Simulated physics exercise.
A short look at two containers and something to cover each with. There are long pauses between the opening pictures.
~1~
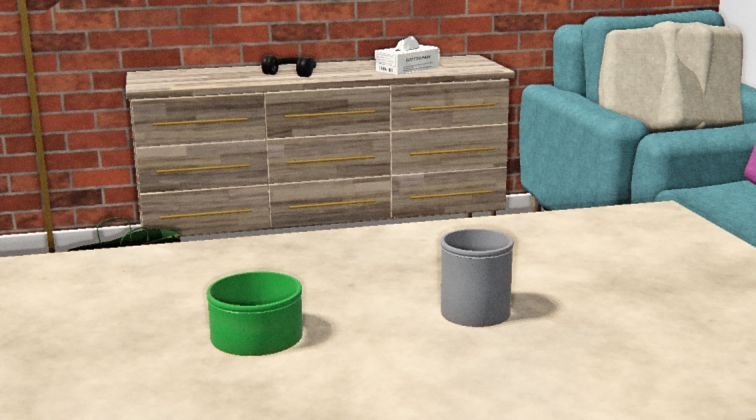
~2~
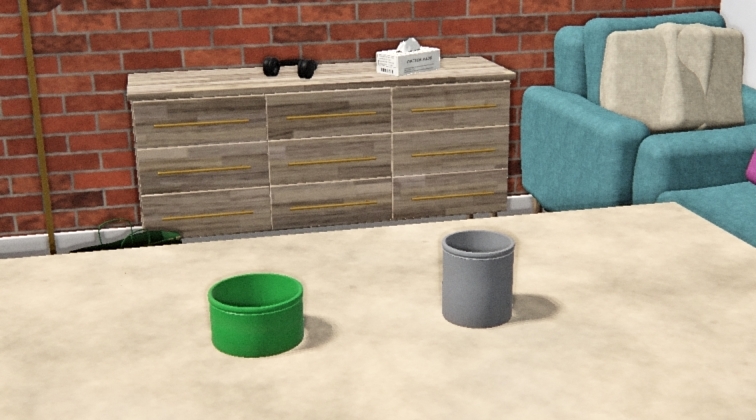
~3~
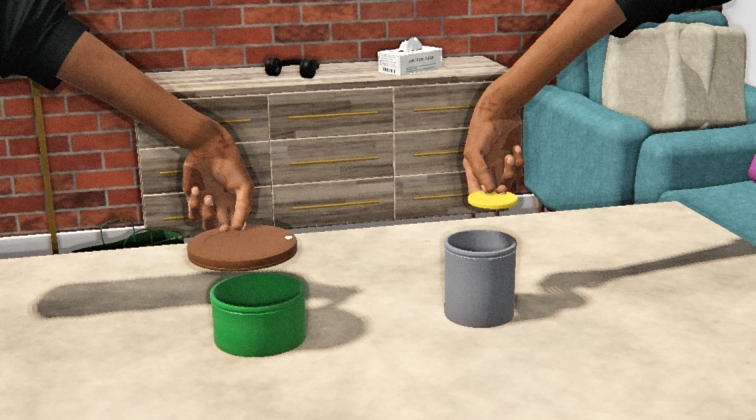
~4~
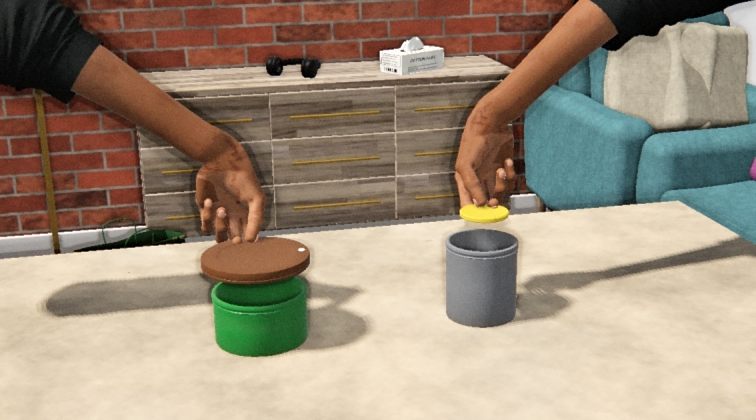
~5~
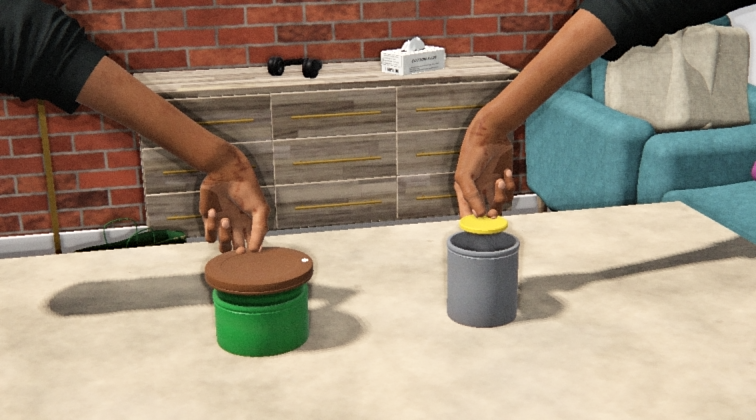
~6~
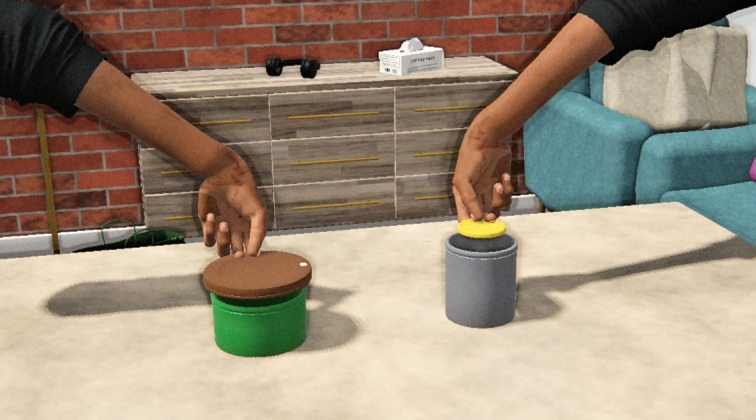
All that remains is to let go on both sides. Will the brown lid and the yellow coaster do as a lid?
The brown lid works as a lid, the yellow coaster slips past the rim.
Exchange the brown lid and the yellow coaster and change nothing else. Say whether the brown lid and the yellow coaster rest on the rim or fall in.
The brown lid stays on top; the yellow coaster drops inside.
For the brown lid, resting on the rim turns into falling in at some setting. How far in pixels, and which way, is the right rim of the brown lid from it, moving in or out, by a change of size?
Roughly 8 pixels left.
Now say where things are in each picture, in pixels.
In the first frame, right jar (476, 277).
In the second frame, left jar (257, 314).
In the third frame, still on the way; brown lid (243, 247); right jar (480, 278).
In the fourth frame, still on the way; yellow coaster (485, 214); left jar (261, 313).
In the fifth frame, still on the way; brown lid (259, 270); right jar (482, 278).
In the sixth frame, in place, still held; brown lid (258, 274); yellow coaster (482, 228); left jar (260, 314).
Then, 0.12 s later than the last frame, brown lid sitting on the rim near (258, 284); yellow coaster shifted a little near (481, 250).
Then, 0.18 s later than the last frame, brown lid sitting on the rim near (258, 284); yellow coaster dropping near (480, 292).
When it is over, the brown lid rests on the rim, near (258, 284); the yellow coaster falls in, near (480, 308).
